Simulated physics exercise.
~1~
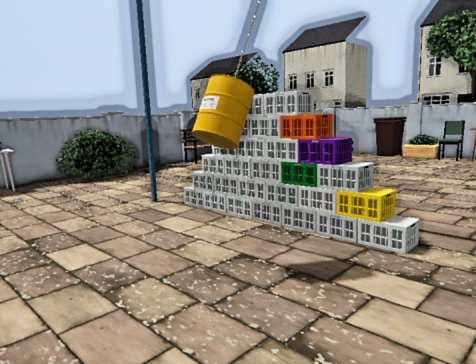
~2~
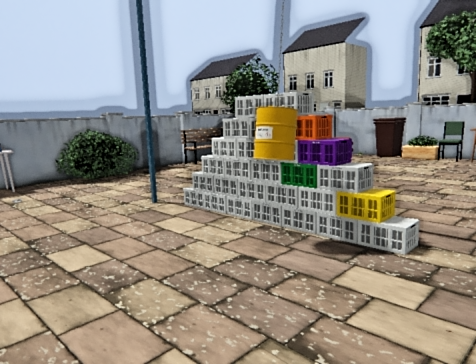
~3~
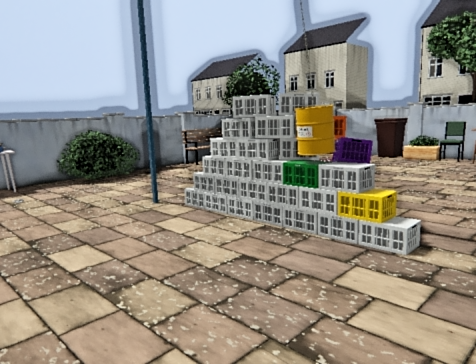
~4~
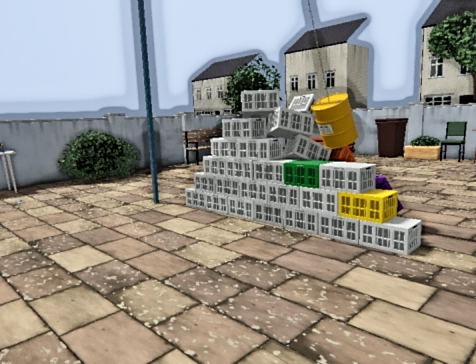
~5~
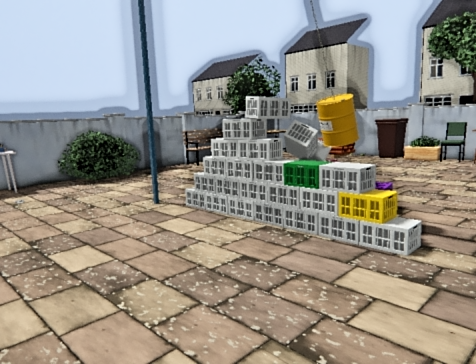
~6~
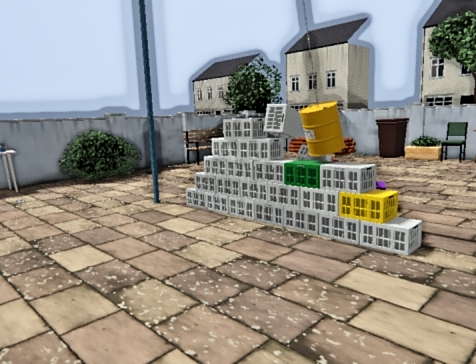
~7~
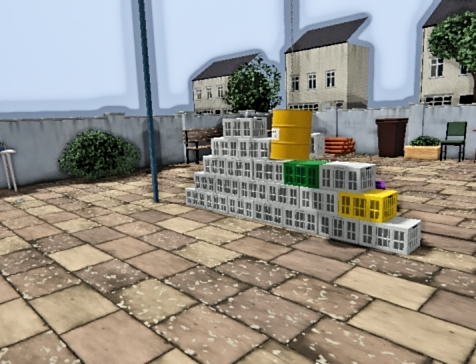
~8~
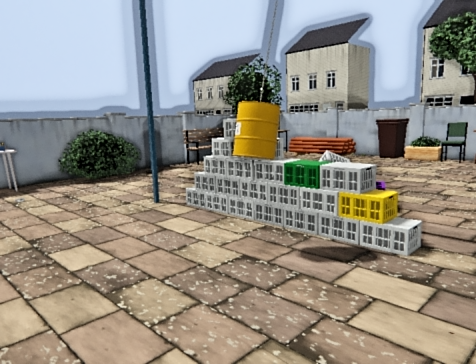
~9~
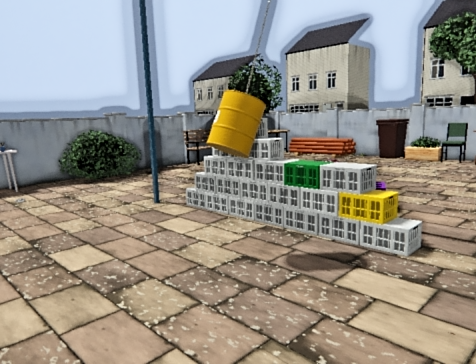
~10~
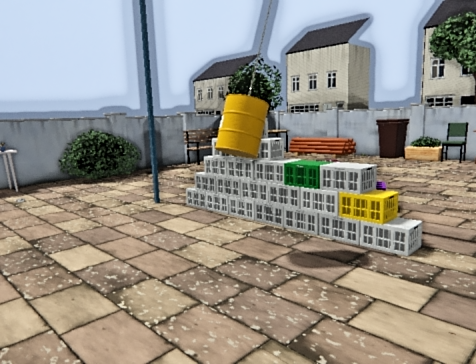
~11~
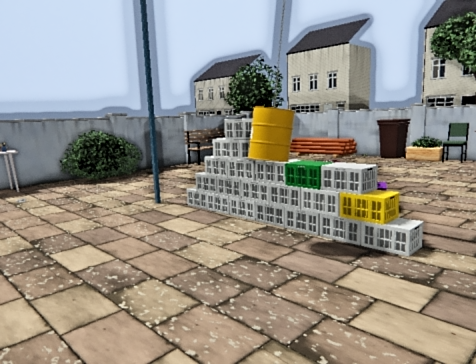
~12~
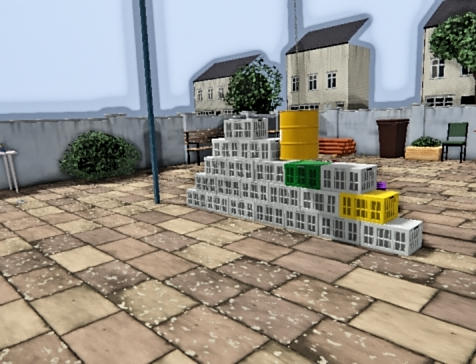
Yellow drum swinging on a line into a stepped crate wall, knocking down top crates including orange and purple, then swinging on.
